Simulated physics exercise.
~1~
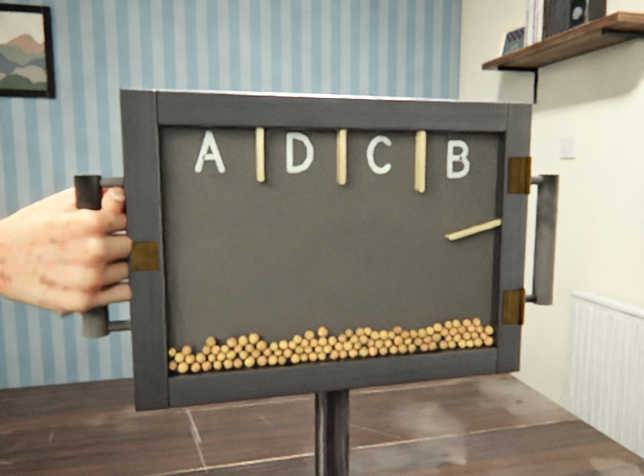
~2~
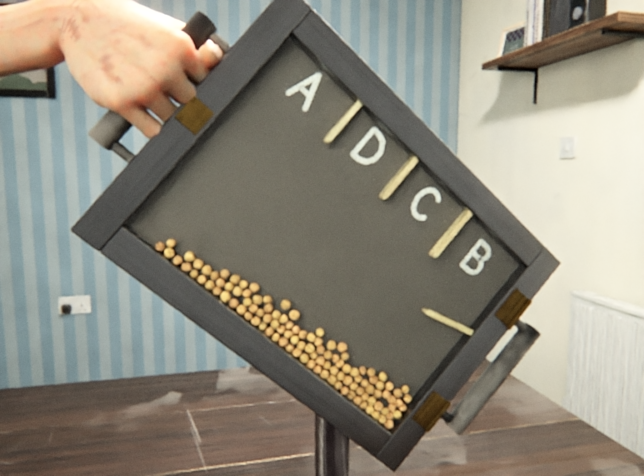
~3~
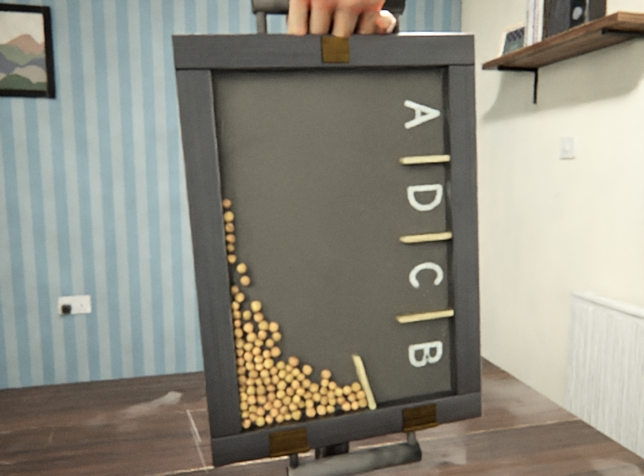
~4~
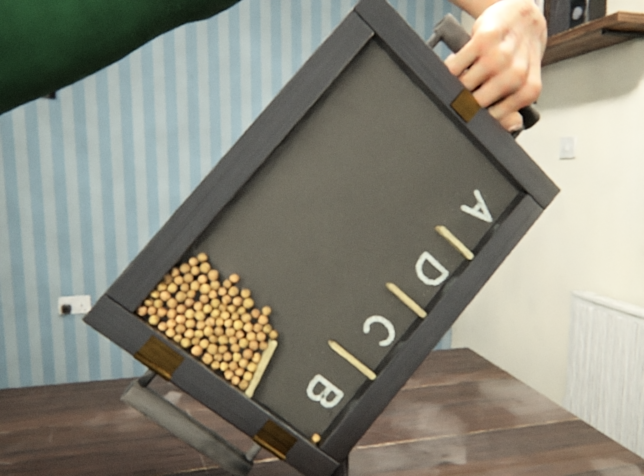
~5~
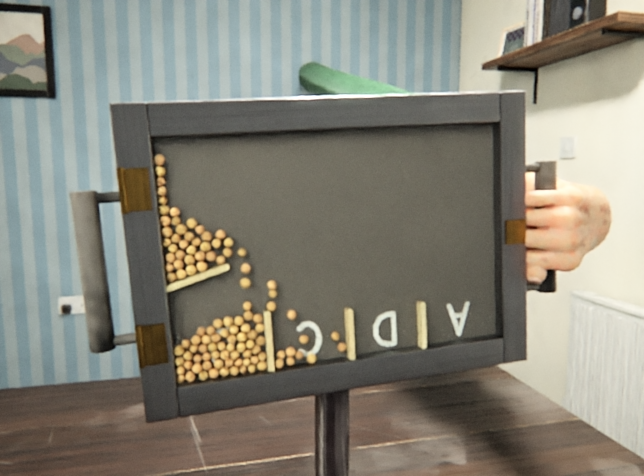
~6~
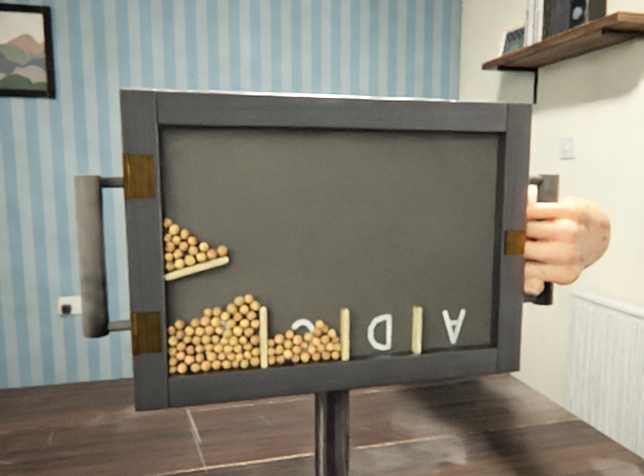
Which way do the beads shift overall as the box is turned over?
The beads shift to the left, ending up heaped toward the left side of the box.
In a room with blue striped wallpaper, a hand turns a framed box of small beads clockwise until it is upside down; the beads tumble and settle at the left, mostly in pocket B, with fewer in C, some on a slanted ledge, and D and A empty.
